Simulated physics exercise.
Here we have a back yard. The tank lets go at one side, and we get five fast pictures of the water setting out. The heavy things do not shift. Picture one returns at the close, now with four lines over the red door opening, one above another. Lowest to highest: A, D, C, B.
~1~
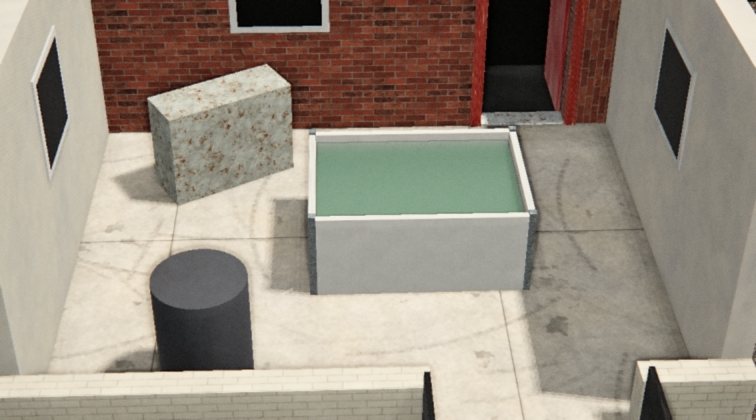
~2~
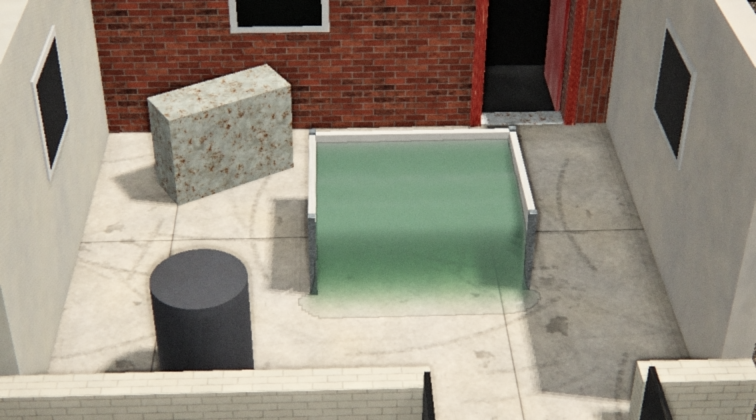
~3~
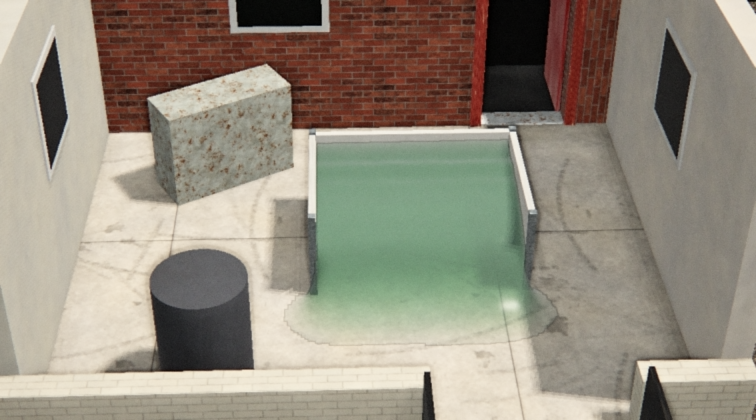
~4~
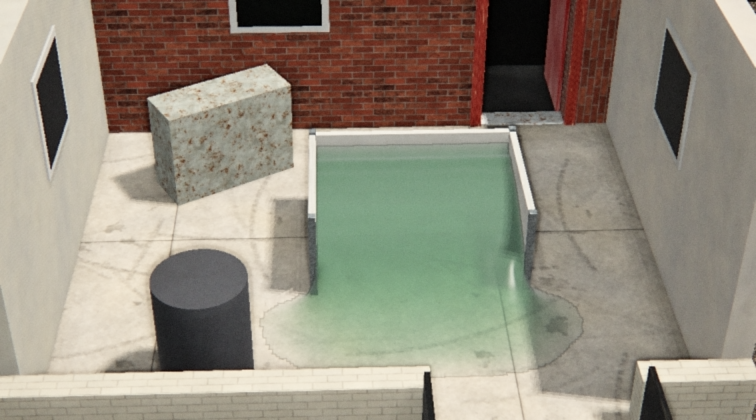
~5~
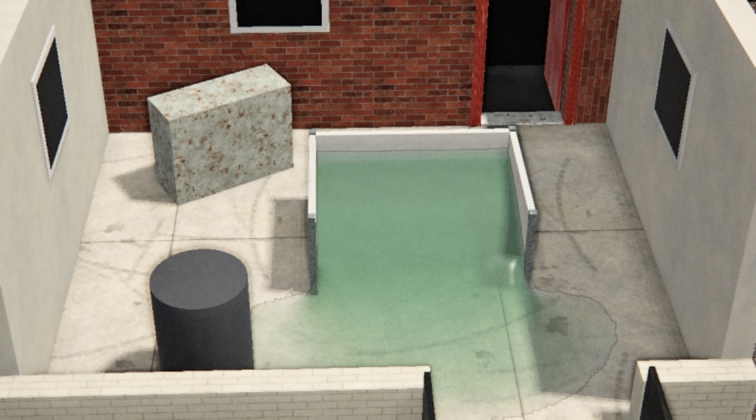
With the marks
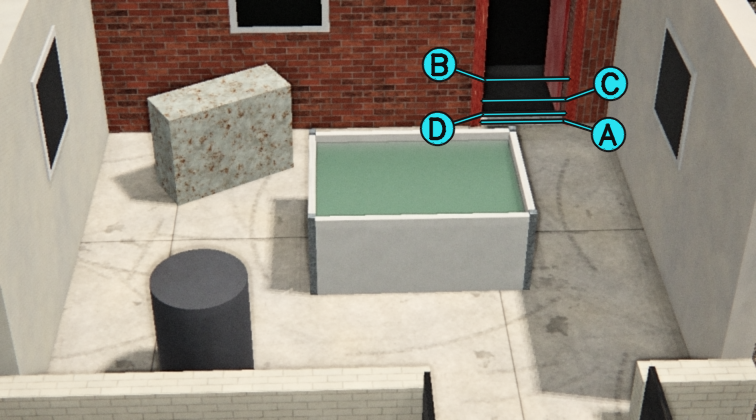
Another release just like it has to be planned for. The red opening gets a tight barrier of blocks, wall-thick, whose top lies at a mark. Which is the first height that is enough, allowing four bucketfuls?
Take A.
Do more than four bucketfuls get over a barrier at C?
No.
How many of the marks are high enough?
All of them.
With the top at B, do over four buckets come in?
No, not at all.
On the marked copy, A at (522, 121); B at (526, 79); C at (524, 100); D at (523, 113); from the bottom up A, D, C, B.
For mark A, a bucket or two gets in.
For mark B, nothing gets over.
For mark C, nothing gets over.
For mark D, nothing gets over.
